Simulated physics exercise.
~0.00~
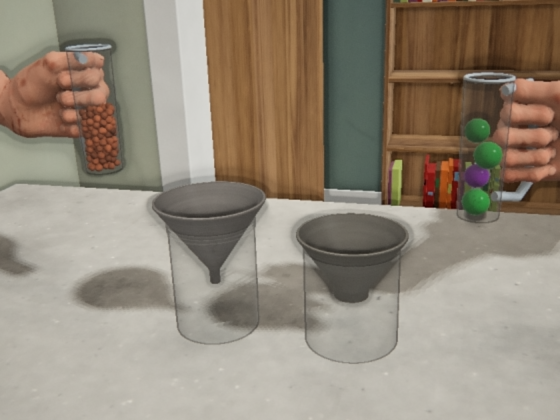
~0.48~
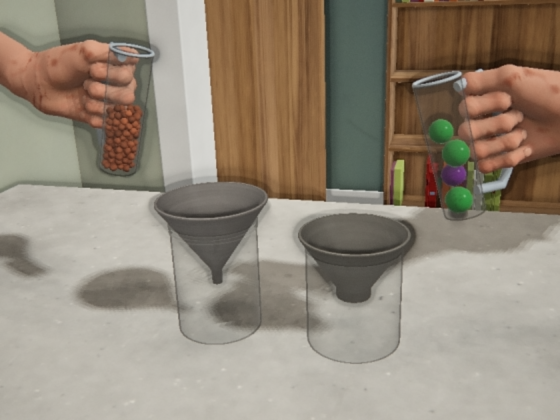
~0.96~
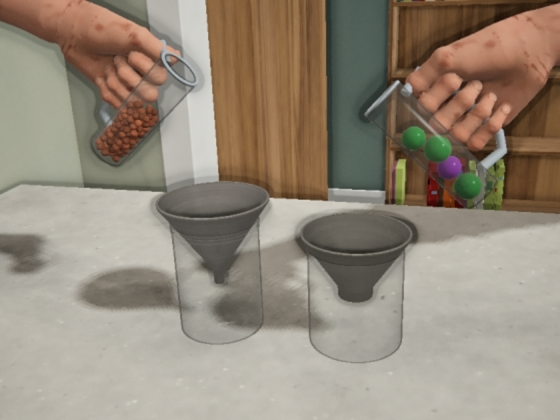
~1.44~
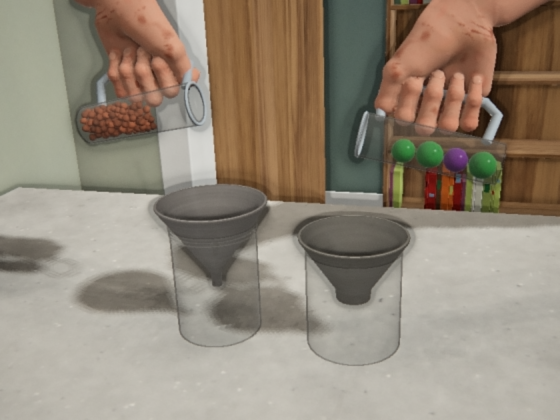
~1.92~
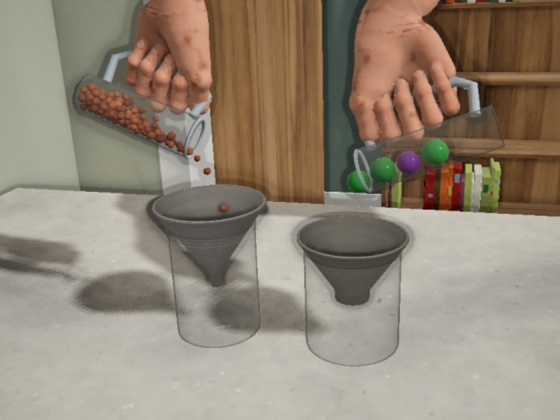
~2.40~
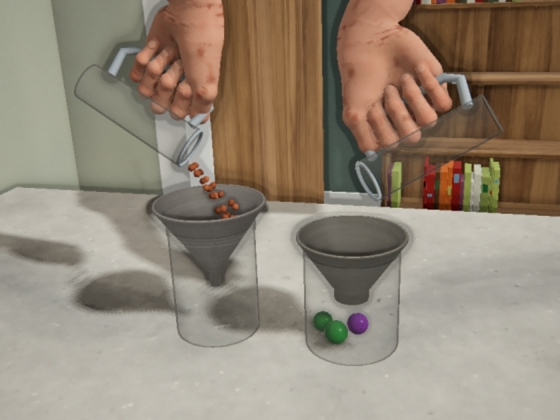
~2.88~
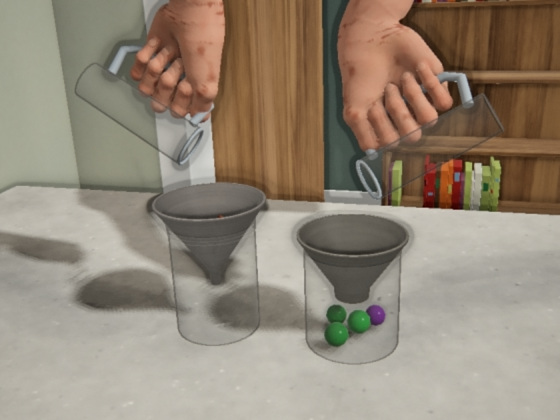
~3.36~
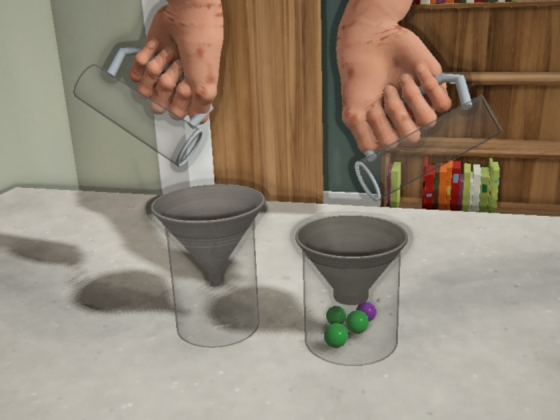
Two hands tipping cups over funnels, small brown beads staying out of sight at left, green and purple balls landing in the right jar.
